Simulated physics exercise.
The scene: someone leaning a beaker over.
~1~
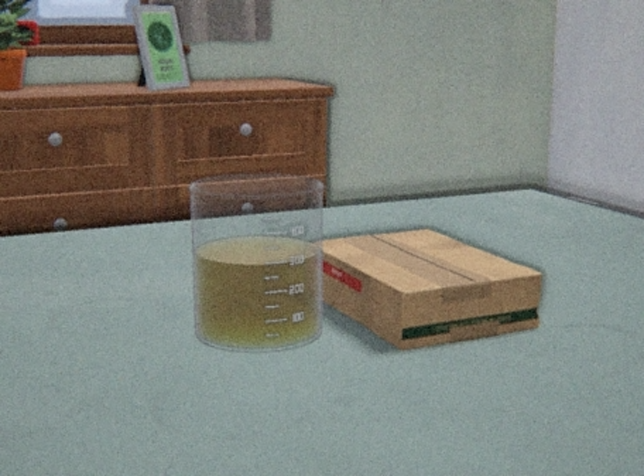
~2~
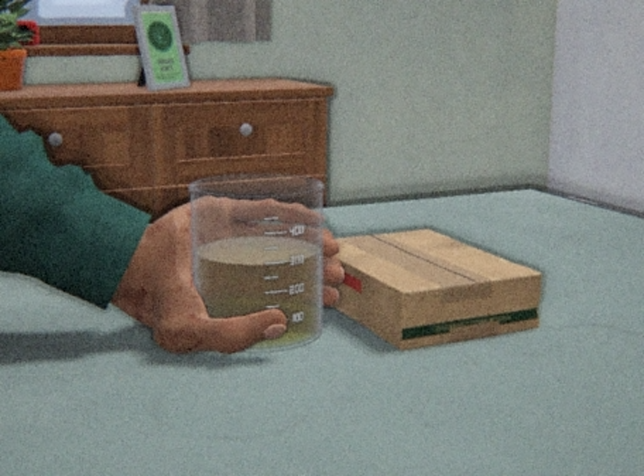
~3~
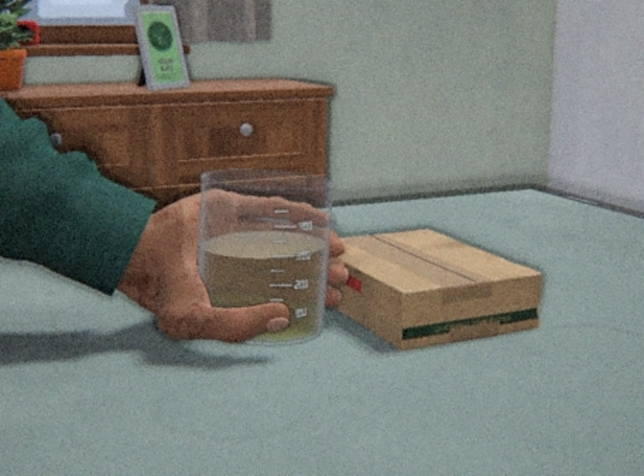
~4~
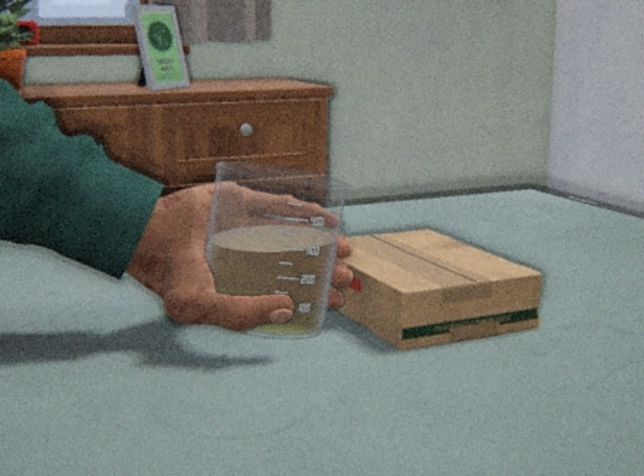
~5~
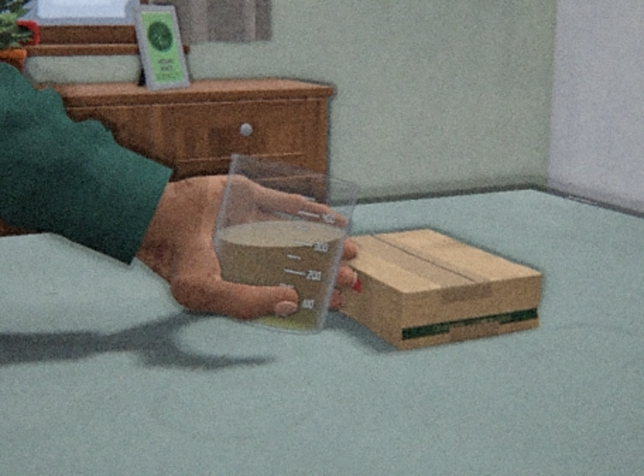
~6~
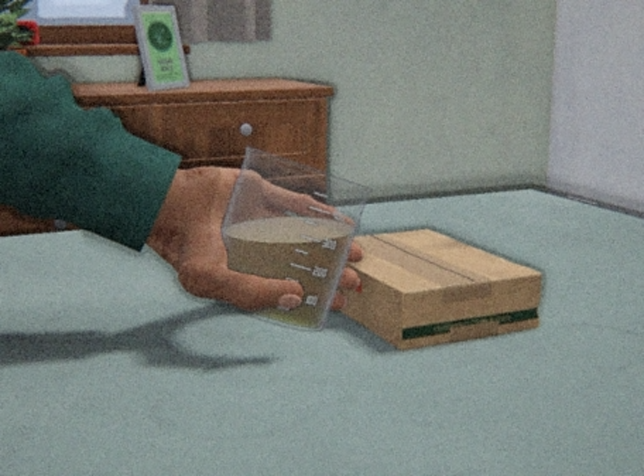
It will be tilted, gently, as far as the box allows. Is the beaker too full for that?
The beaker stays dry outside.
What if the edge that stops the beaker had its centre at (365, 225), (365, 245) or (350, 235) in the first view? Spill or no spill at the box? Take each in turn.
In that order: Loses none, loses none, loses none.
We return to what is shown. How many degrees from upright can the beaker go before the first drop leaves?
Some 50 degrees.
Soon after, the beaker leans by about 25°; nothing has left it.
Later, the beaker leans by about 30°; nothing has left it.
In the end, the beaker leans by about 30°, against the box; nothing has left it.
